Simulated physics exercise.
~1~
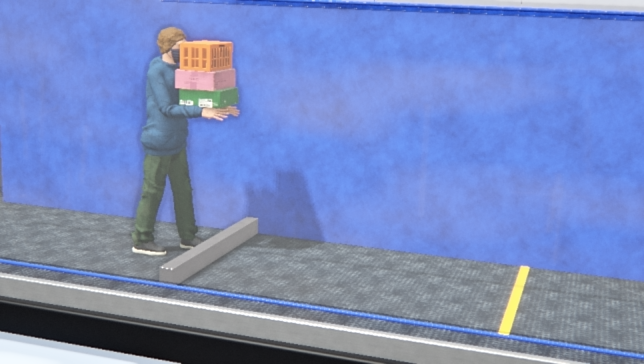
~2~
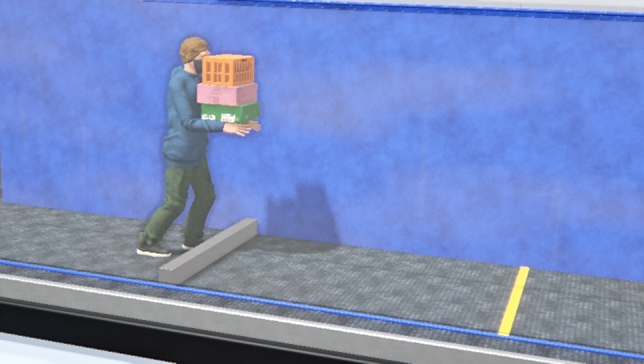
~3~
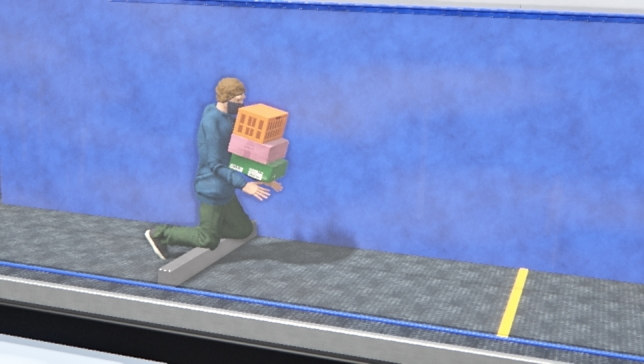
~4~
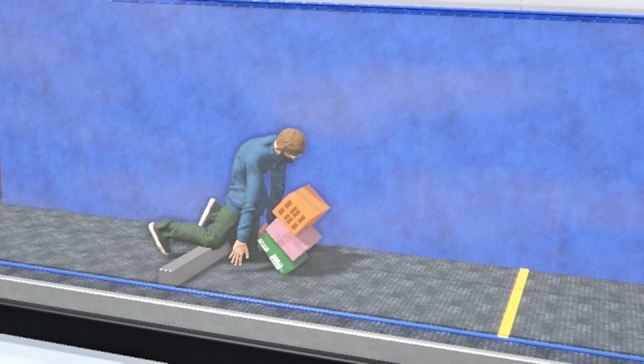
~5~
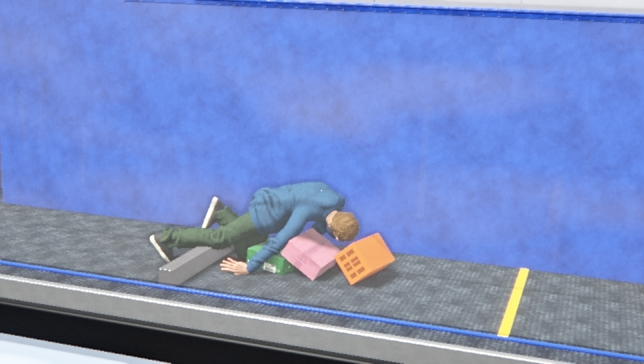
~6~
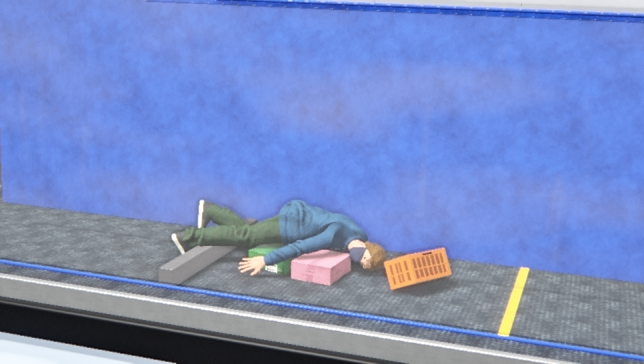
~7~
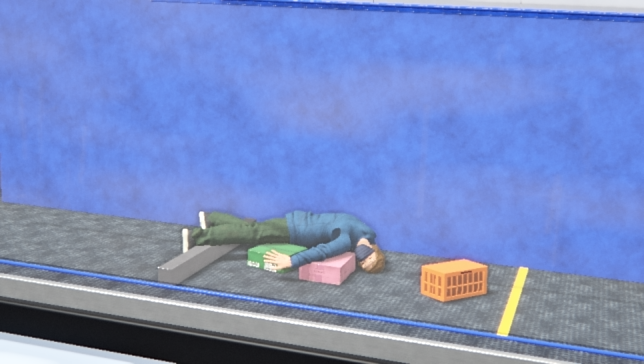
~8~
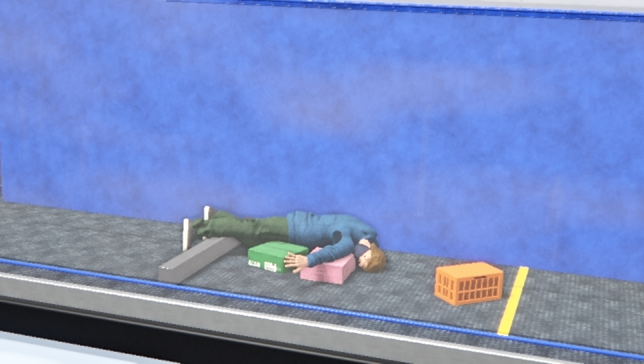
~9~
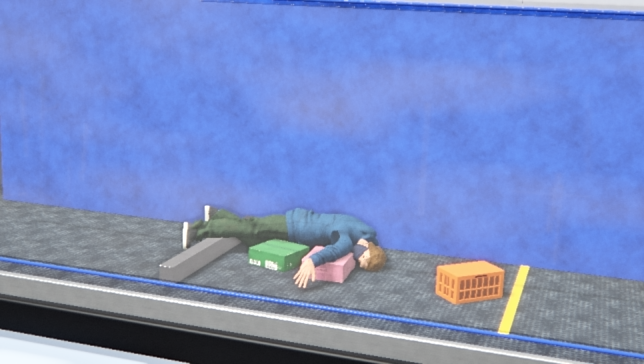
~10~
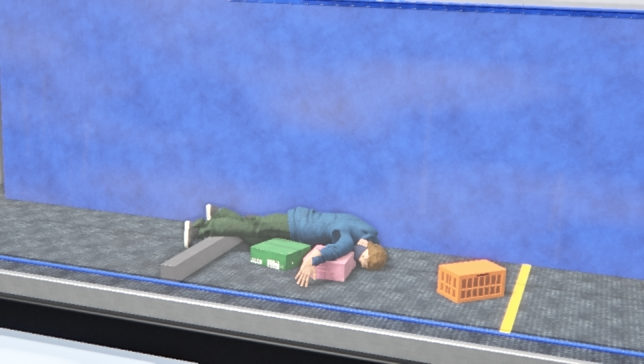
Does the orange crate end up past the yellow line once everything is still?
No, the orange crate comes to rest a little before the yellow line, on the same side as the fallen person.
A person in a blue top and dark green trousers holds an orange crate, a pink carton and a green parcel in a stack, seen from the side on a grey floor before a blue wall. A low grey rail lies at the feet, and a yellow line crosses the floor to the right. The person tips right over the rail, knees folding, and drops face down as the stack tilts and lands. The orange crate tumbles ahead and slides upright to a stop just short of the line. The green parcel and pink carton stay beside the sprawled body.
